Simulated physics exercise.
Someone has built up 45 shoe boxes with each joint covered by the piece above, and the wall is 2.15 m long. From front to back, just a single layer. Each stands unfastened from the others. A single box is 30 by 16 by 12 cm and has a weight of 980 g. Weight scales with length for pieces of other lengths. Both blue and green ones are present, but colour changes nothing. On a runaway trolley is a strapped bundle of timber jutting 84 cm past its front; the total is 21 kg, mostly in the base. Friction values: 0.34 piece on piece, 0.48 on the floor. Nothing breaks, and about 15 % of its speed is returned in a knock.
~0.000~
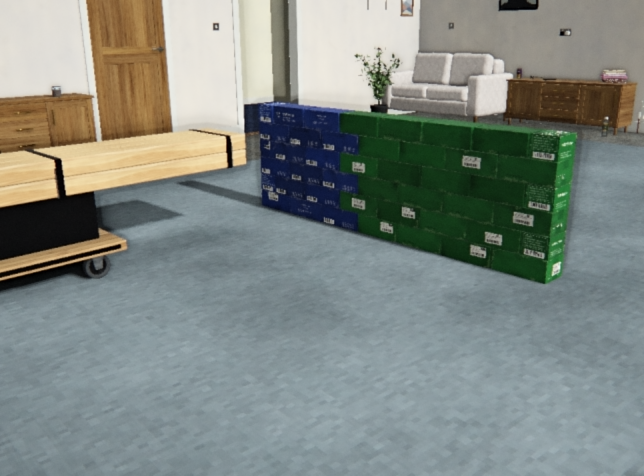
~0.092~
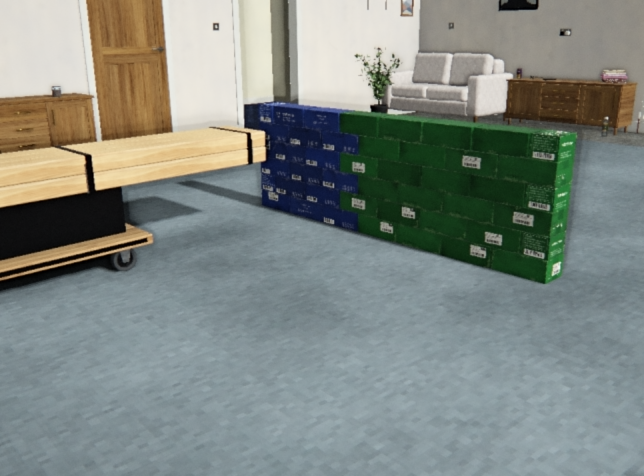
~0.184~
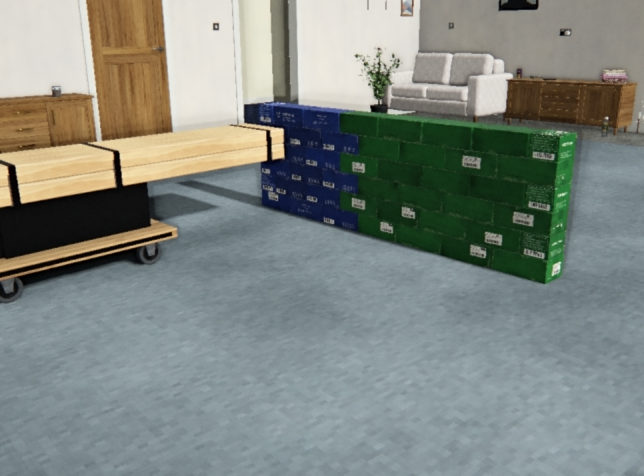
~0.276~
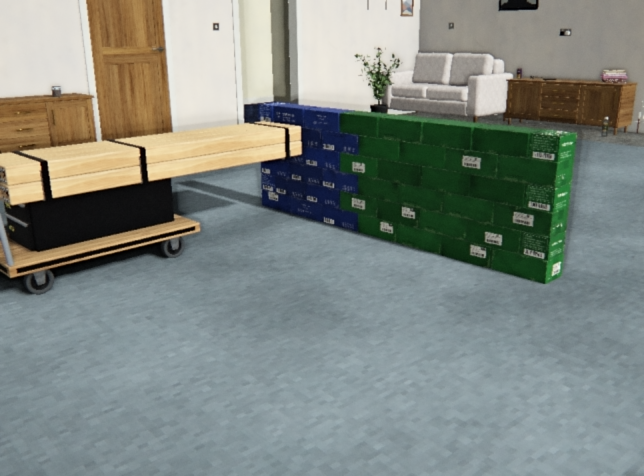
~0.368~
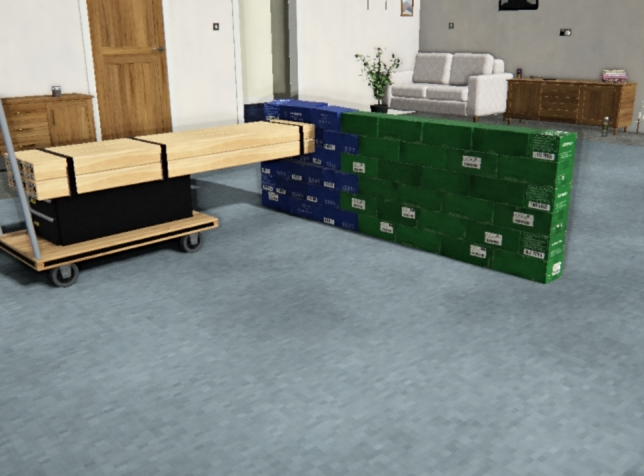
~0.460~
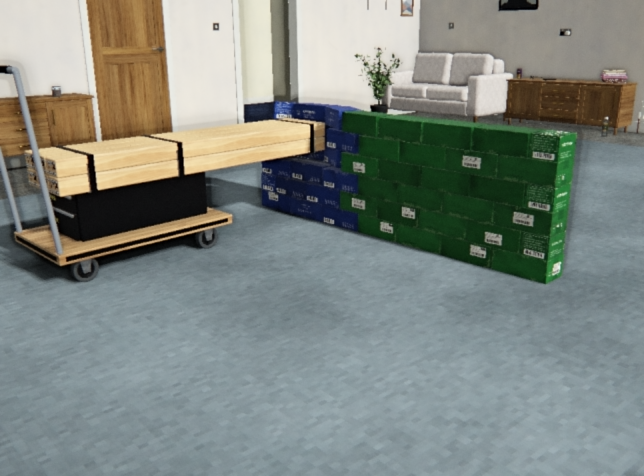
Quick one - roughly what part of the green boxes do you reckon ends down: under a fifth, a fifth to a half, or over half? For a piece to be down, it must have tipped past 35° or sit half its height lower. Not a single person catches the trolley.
I reckon under a fifth.
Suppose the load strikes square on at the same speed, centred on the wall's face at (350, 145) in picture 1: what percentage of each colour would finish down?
That would leave green at 10 % and blue at 30 %.
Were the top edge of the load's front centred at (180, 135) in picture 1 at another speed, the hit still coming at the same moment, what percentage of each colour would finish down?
You'd end up with green at 0 per cent down and blue at 80 per cent.
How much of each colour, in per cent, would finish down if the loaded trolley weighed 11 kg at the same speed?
Share down - green: 0; blue: 60 (per cent).
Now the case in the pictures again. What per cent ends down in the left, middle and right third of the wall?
I'd put it at 60 % left, 10 % middle and 0 % right.
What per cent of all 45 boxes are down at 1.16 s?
At that moment 25 per cent.
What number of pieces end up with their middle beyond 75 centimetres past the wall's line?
About 4 pieces.
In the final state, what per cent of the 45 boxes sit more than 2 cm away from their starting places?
Shifted share: 40 %.
After 0.68 s, load 38 cm past the wall's line, still rolling; none of the 27 green boxes down (7 of 45 in all colours); top green box unmoved; top blue box 29° from how it stood, 7 cm lower.
After 1.16 s, load 83 cm past the wall's line, still rolling; 1 of the 27 green boxes down (11 of 45 in all colours); top green box unmoved; top blue box 51° from how it stood, 49 cm lower.
In the end (2.8 s), load 1.04 m past the wall's line, stopped; 1 of the 27 green boxes down (11 of 45 in all colours); top green box unmoved; top blue box 59 cm lower. That is 4 per cent. From the last view, middles, top green box near (509, 140), top blue box near (455, 192).
